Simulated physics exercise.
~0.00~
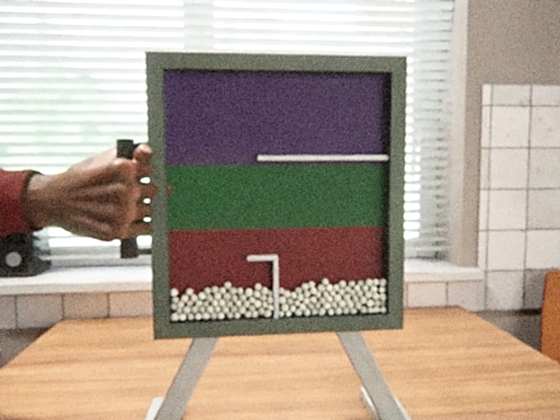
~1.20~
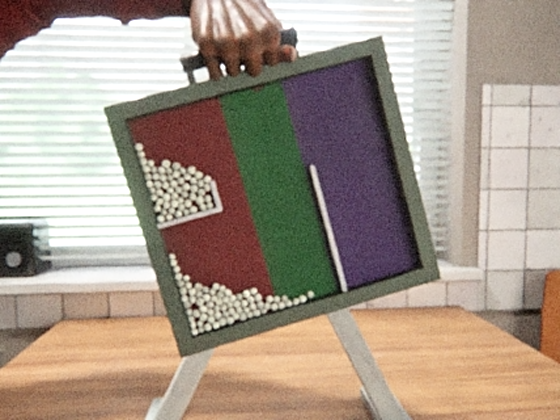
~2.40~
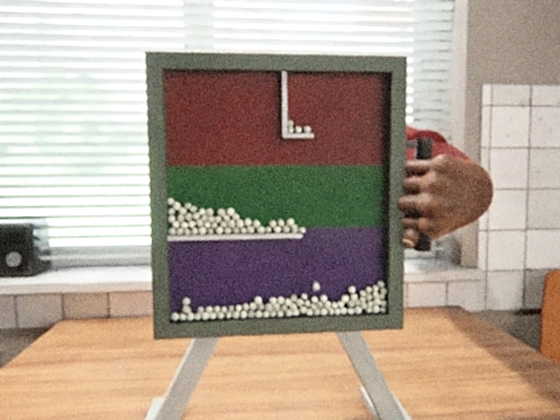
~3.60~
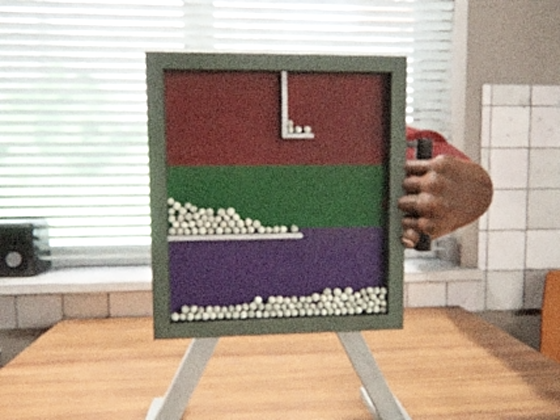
On a wooden table, a hand turns a framed box upside down and white balls resettle.
